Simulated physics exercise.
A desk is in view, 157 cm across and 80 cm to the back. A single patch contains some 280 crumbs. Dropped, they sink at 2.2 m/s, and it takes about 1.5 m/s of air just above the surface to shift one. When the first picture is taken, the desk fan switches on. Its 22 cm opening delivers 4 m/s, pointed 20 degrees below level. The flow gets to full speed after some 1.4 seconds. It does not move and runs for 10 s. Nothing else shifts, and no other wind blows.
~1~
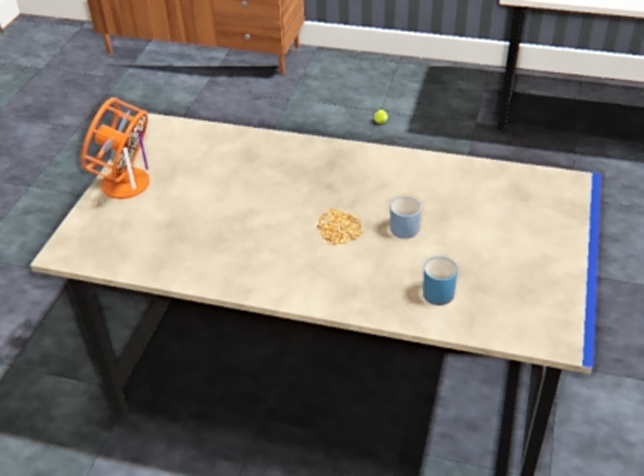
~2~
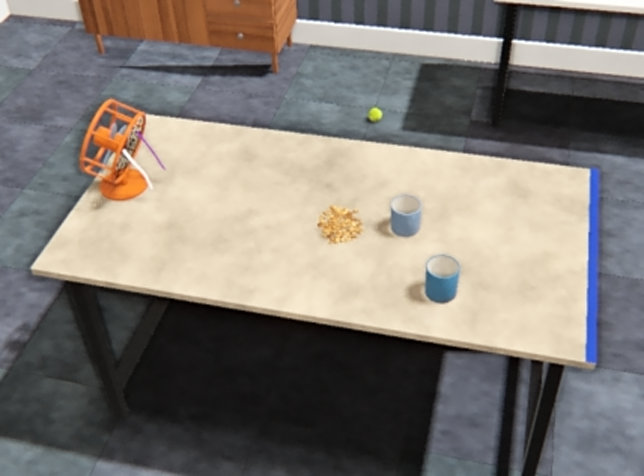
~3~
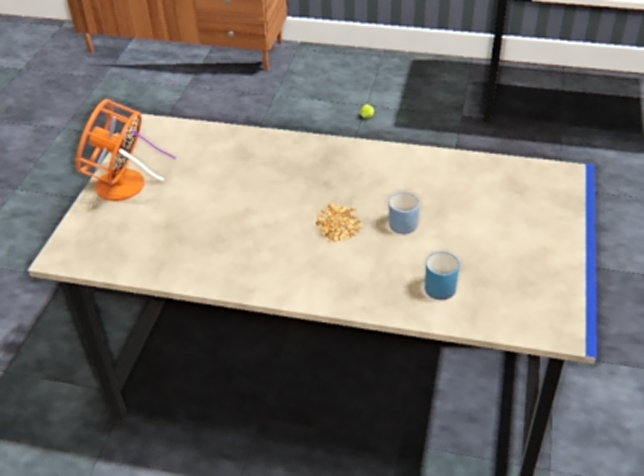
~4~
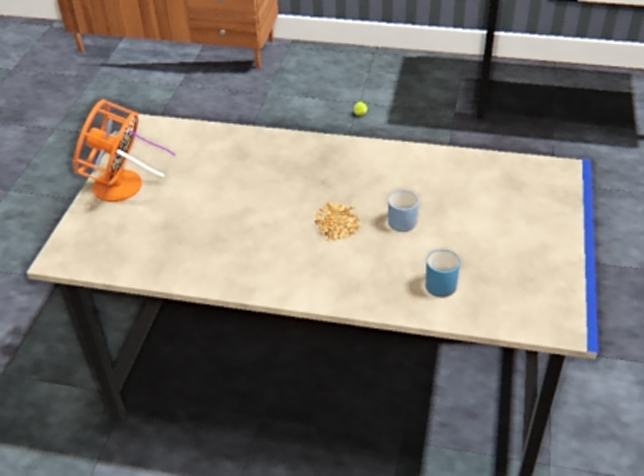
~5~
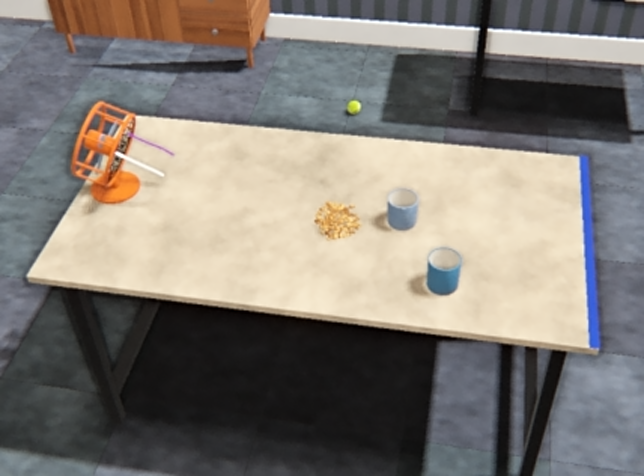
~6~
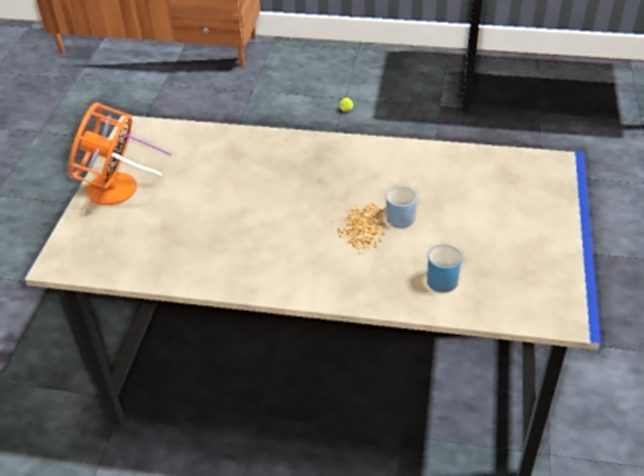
On a desk, an orange fan with fluttering streamers facing a patch of crumbs, most of them finally shifting right toward two blue mugs.
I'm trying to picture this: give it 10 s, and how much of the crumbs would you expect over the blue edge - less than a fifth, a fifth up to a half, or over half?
I'd expect over half of them there.
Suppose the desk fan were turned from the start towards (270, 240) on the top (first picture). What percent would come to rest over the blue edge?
I'd expect close to 100 percent of them to end up there.
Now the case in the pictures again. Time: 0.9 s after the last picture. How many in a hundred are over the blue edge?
About 80 per cent.
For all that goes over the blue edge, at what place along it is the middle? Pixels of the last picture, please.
Roughly at pixel (594, 277).
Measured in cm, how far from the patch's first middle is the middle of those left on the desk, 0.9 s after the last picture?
Centre offset: Approx. 35 cm.
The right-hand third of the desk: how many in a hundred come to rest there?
I'd estimate around 0 per cent.
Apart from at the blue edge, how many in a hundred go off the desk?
About 3 per cent of them.
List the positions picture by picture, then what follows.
In the first frame, the middle of the crumbs is near (338, 228), none has stirred yet and the mouth of the desk fan is at (115, 140).
In the second frame, the middle of the crumbs is near (338, 226), none has stirred yet and the blue edge is centred on (597, 255).
In the third frame, the middle of the crumbs is near (336, 224), none has stirred yet, the top of a mug is at (404, 202) and the top of a mug is at (443, 263).
In the fourth frame, the middle of the crumbs is near (336, 222) and none has stirred yet.
In the fifth frame, the middle of the crumbs is near (335, 222) and none has stirred yet.
In the sixth frame, the middle of the crumbs is near (365, 226), the farthest in sight from the desk fan is at (383, 234) and about 95 % have left their places.
Then, 0.9 s after the last picture the count stands so, 79 % are over the blue edge; the middle of those still in play is near (427, 267).
Then, 2.1 s after the last picture the count stands so, 87 % are over the blue edge.
Then, 4.4 s after the last picture the count stands so, 94 % are over the blue edge.
Then, 8.9 s after the last picture, at the end, 97 % are over the blue edge.
